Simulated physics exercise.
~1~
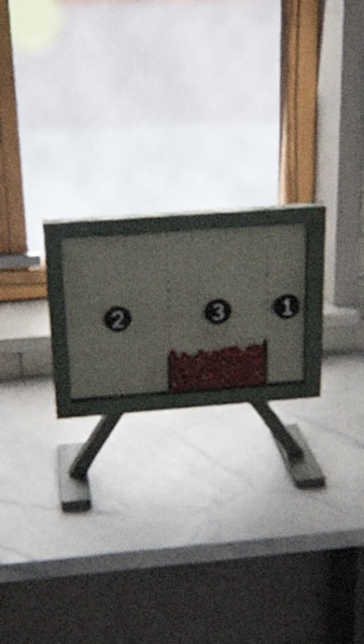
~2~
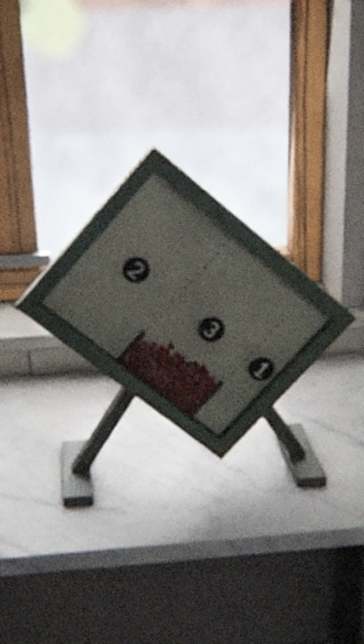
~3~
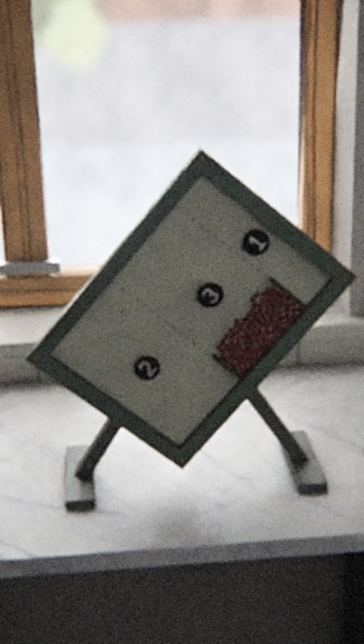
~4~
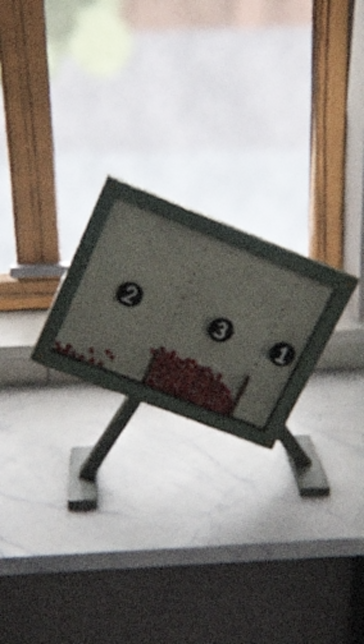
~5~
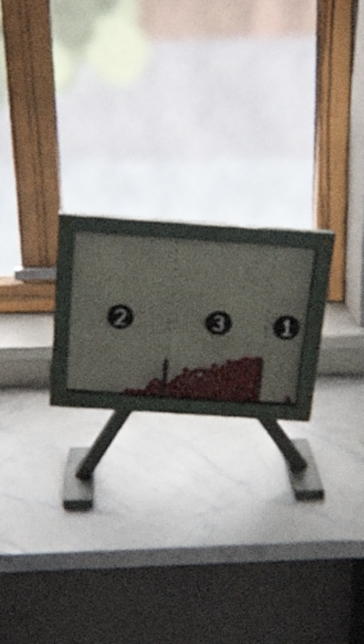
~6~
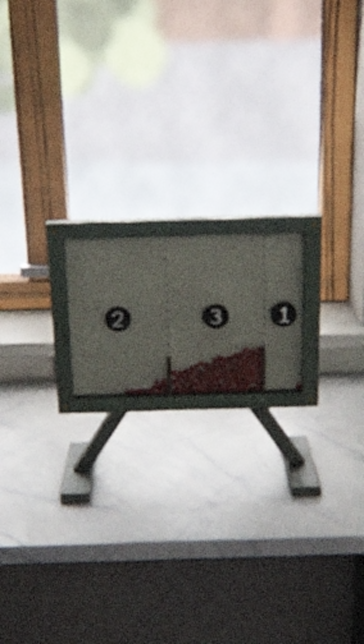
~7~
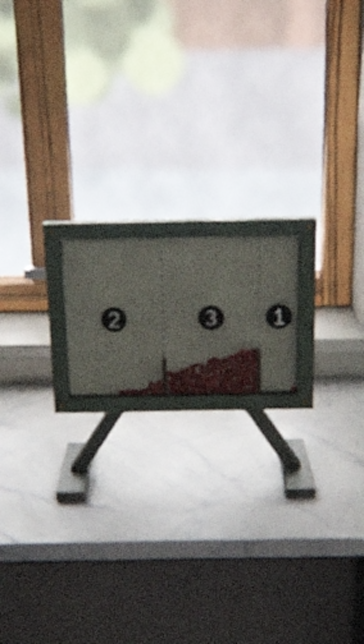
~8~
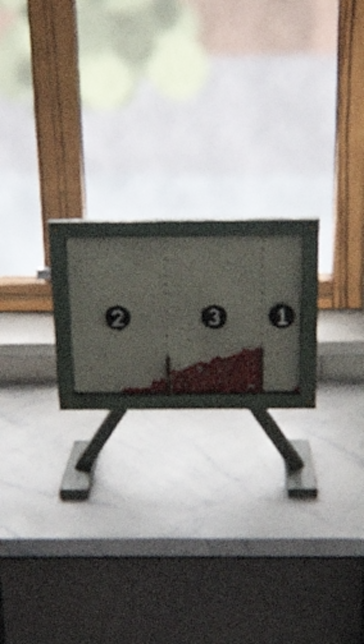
A green-framed box tilts both ways, then settles level with red beads heaped lower right.
